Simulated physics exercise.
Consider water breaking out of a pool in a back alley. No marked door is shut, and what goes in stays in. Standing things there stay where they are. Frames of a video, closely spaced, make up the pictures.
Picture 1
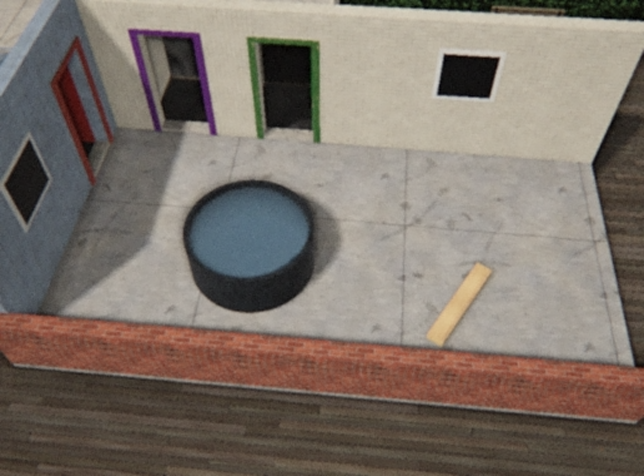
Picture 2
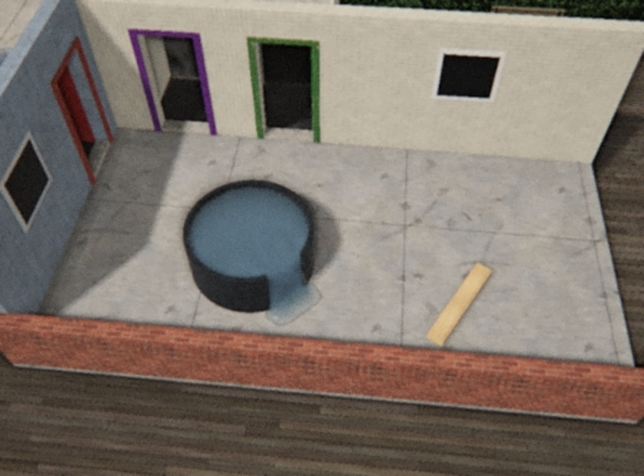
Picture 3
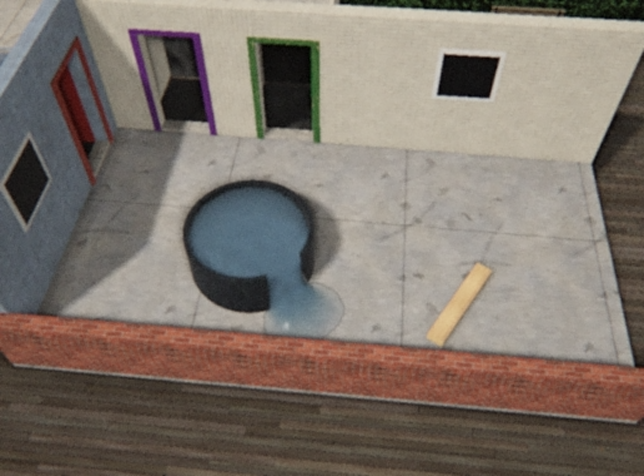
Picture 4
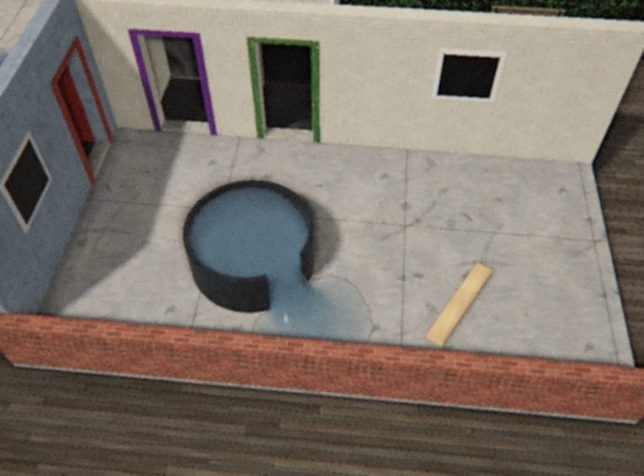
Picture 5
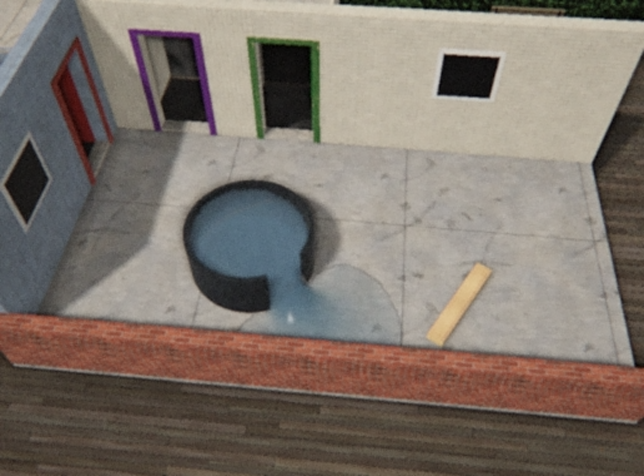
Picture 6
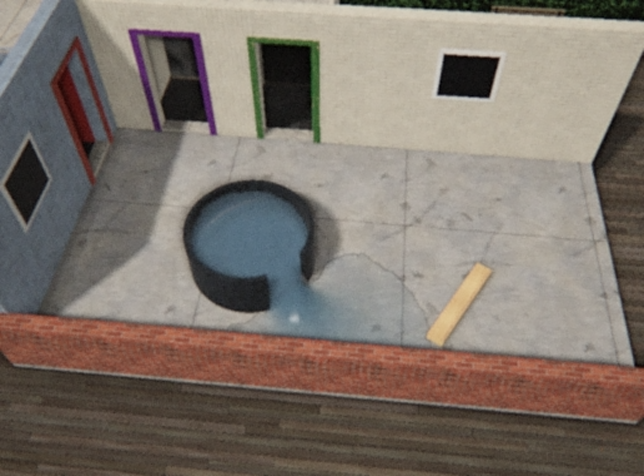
In a walled back alley with a concrete floor, a round dark pool of still water opens at its lower right side, and water pours out, spreading across the floor toward the brick wall and rightward to the wooden plank.
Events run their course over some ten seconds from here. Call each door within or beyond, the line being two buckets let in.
Red door - within; purple door - within; green door - within.
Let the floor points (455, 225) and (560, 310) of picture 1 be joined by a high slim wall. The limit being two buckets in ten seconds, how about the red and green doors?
I'd say the red door admits under the limit while the green door admits under the limit.
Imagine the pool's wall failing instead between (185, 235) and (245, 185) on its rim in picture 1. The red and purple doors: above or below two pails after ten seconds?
Result - red: Clears the line; purple: Clears the line.
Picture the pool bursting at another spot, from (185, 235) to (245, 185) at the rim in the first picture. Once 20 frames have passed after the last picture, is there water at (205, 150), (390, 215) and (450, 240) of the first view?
The three spots, in order, are inundated, spared and spared.
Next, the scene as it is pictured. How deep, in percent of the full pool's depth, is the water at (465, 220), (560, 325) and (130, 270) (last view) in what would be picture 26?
At the three places, in the order asked: Around 4, 6 and 2 per cent.
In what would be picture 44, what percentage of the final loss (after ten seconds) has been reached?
Around 70 % of the total, roughly.
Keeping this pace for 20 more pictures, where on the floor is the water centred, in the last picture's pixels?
Centre of mass: Roughly (320, 289).
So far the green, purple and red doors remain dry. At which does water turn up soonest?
I'd say the one in red.
A moment on, water covers 20 % of the floor; the red door not reached, the purple door not reached, the green door not reached.
Next, water covers 30 % of the floor; the red door not reached, the purple door not reached, the green door not reached.
Then, water covers 50 % of the floor; the red door not reached, the purple door not reached, the green door not reached.
Later, water covers 60 % of the floor; the red door wet at the sill, nothing in, the purple door not reached, the green door not reached.
In the end, water covers 70 % of the floor; the red door wet at the sill, nothing in, the purple door wet at the sill, nothing in, the green door wet at the sill, nothing in.
